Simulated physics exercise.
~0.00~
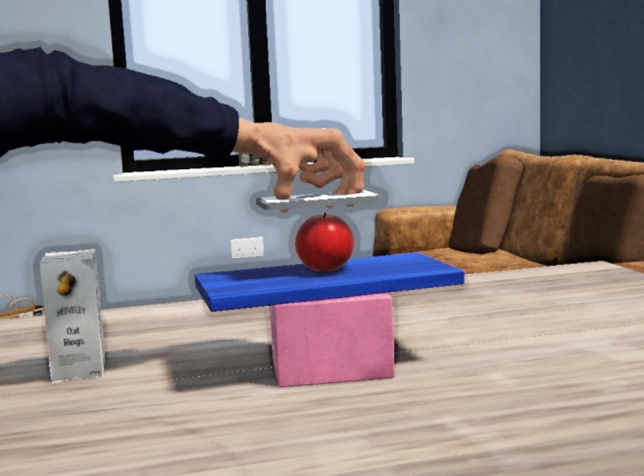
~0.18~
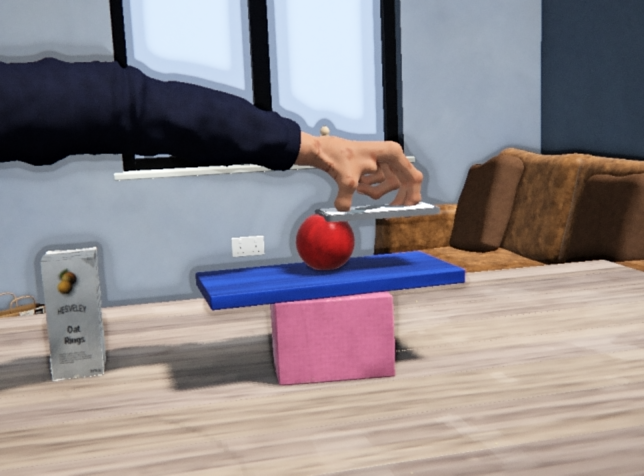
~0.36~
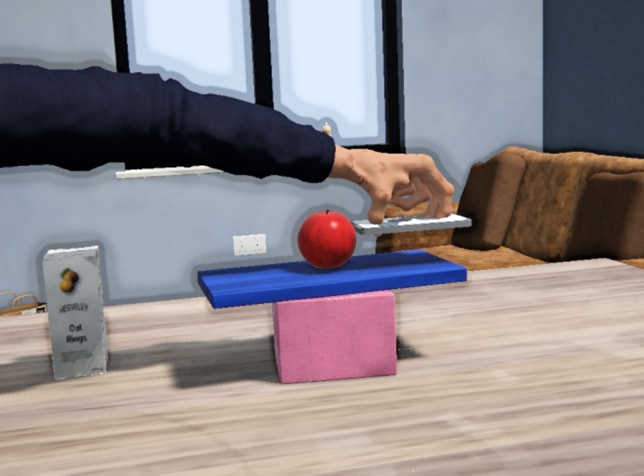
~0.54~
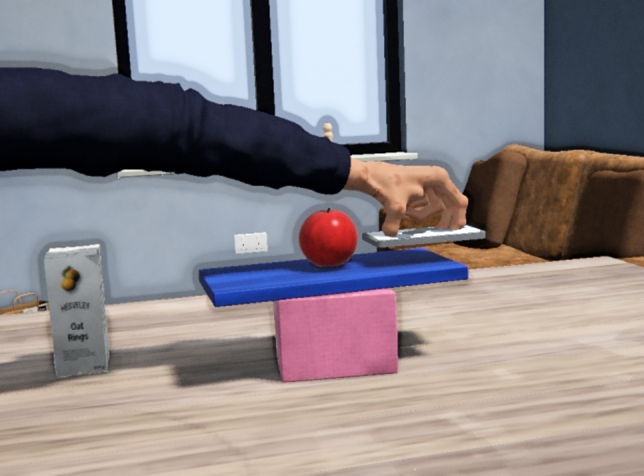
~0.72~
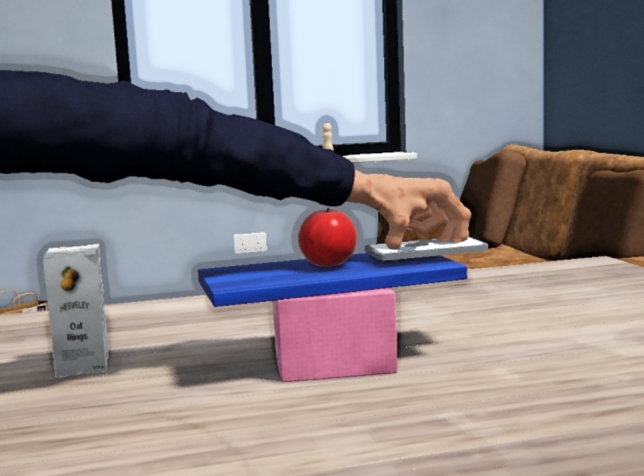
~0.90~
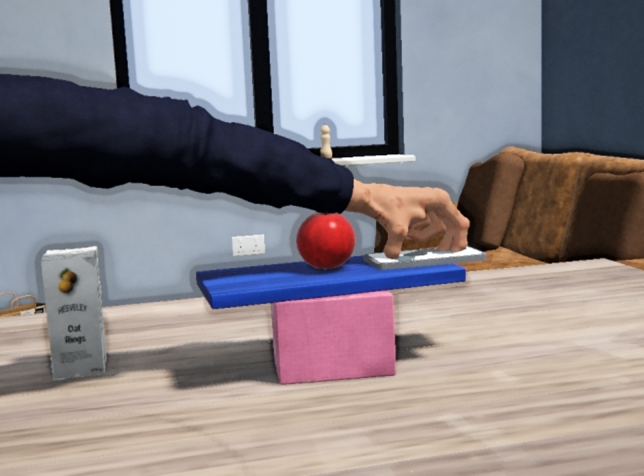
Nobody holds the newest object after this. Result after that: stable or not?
Honestly, the pile stays standing just fine.
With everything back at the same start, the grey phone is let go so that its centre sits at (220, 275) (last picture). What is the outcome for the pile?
Stands firm.
Around 1.80 s, nothing moves.
Around 2.90 s, grey phone resting near (424, 258).
Finally (3.9 s), all 5 still in place. Final places as the last picture's camera would see them, grey phone near (424, 258). The pile holds.
